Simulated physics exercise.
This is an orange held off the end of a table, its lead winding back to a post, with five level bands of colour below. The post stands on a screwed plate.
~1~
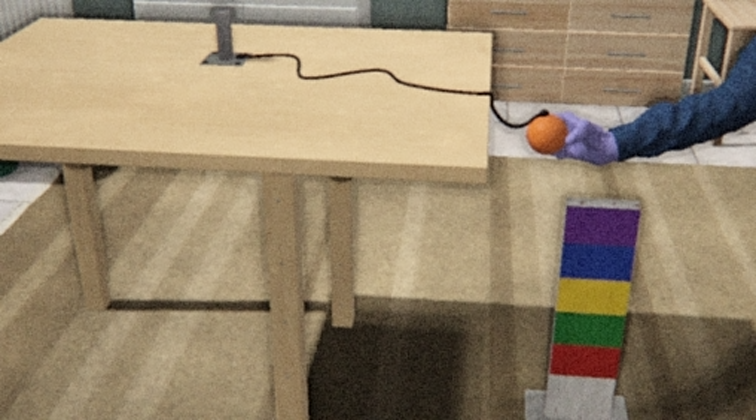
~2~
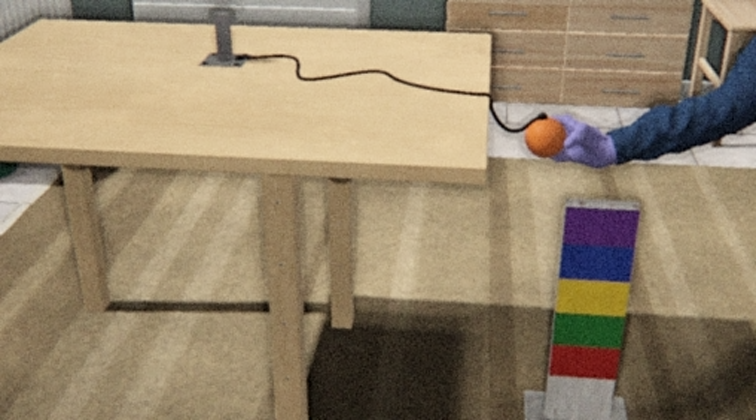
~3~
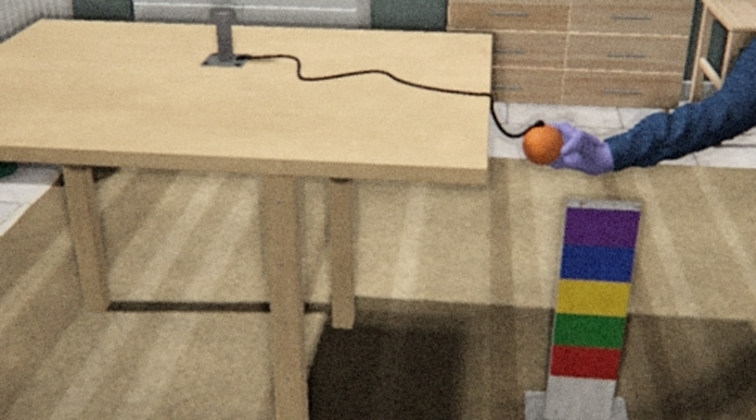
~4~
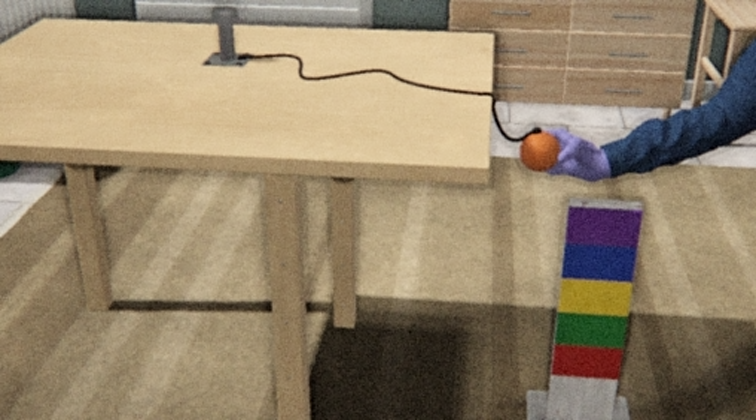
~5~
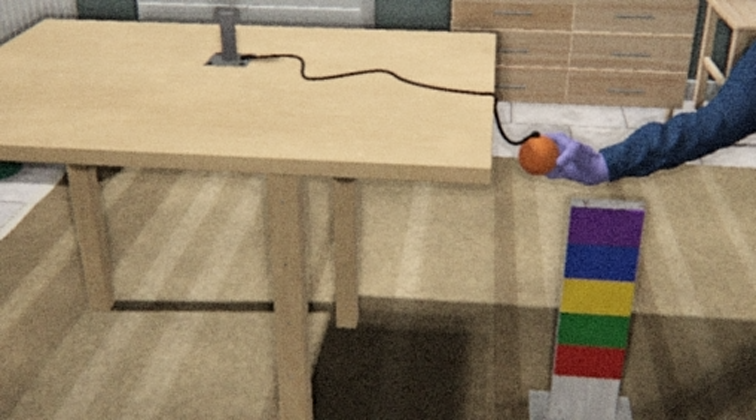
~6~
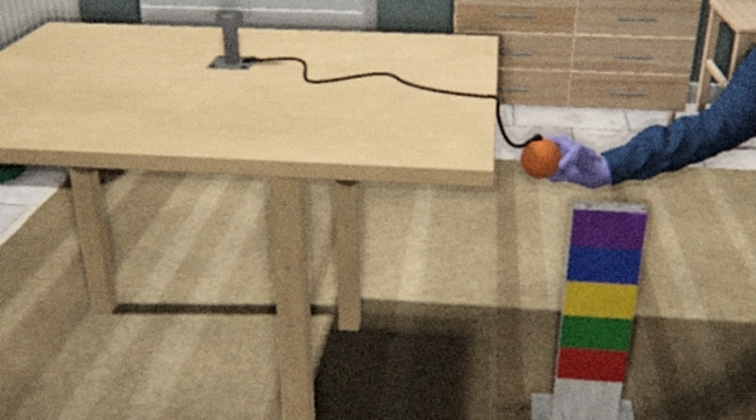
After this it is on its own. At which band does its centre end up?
At blue.
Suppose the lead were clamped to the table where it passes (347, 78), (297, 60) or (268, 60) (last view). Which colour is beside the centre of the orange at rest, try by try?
In that order: Purple; blue; blue.
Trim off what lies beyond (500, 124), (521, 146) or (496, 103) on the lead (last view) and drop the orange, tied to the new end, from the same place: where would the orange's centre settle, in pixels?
In that order: (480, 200), (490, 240) and (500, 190).
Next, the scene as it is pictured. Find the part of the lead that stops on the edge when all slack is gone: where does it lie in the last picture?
Near (423, 88).
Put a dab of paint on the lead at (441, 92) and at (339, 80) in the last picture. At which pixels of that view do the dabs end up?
Near (496, 113) and (392, 78).
Early on, orange near (507, 242); level with blue.
Midway, orange near (474, 235); level with blue.
Near the end, orange near (476, 249); level with blue.
Finally, orange near (499, 254); level with blue. Its centre hangs level with the blue band.
